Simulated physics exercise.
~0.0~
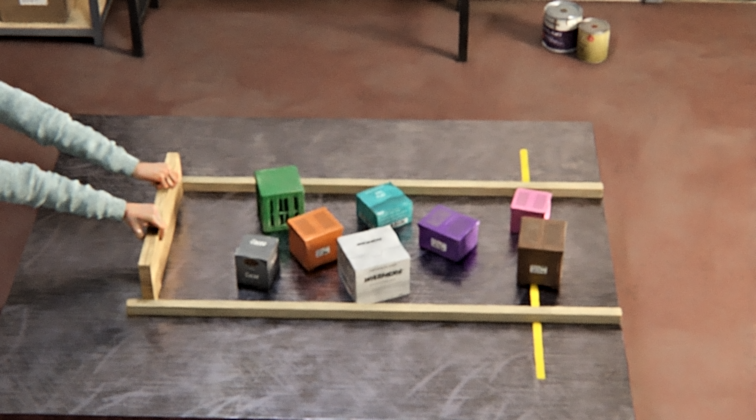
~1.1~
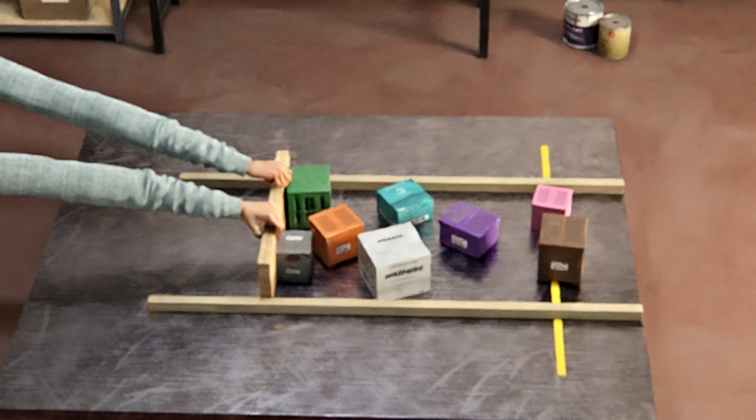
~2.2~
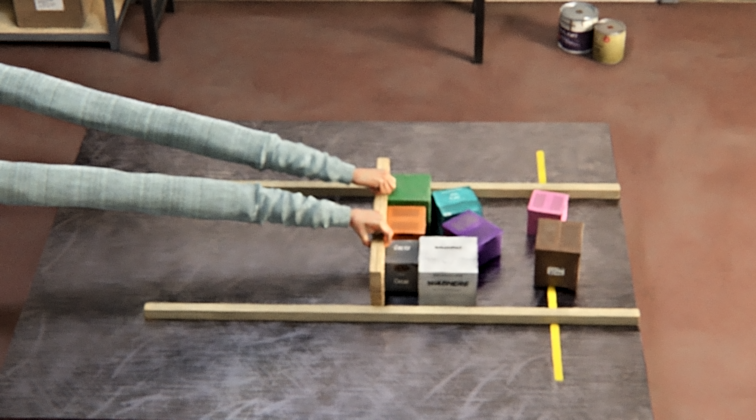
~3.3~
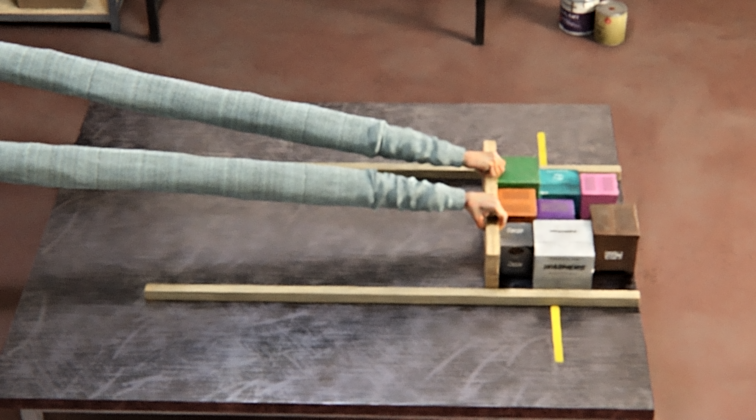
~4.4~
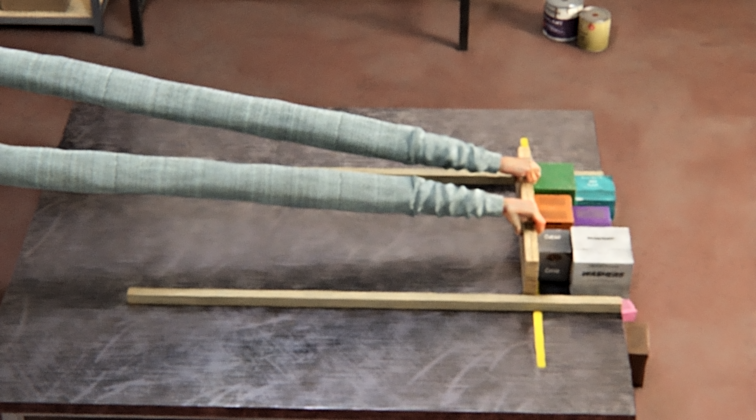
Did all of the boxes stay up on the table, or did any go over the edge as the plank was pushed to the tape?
Not all of them stayed up, as the pink box and the brown box went over the right edge.
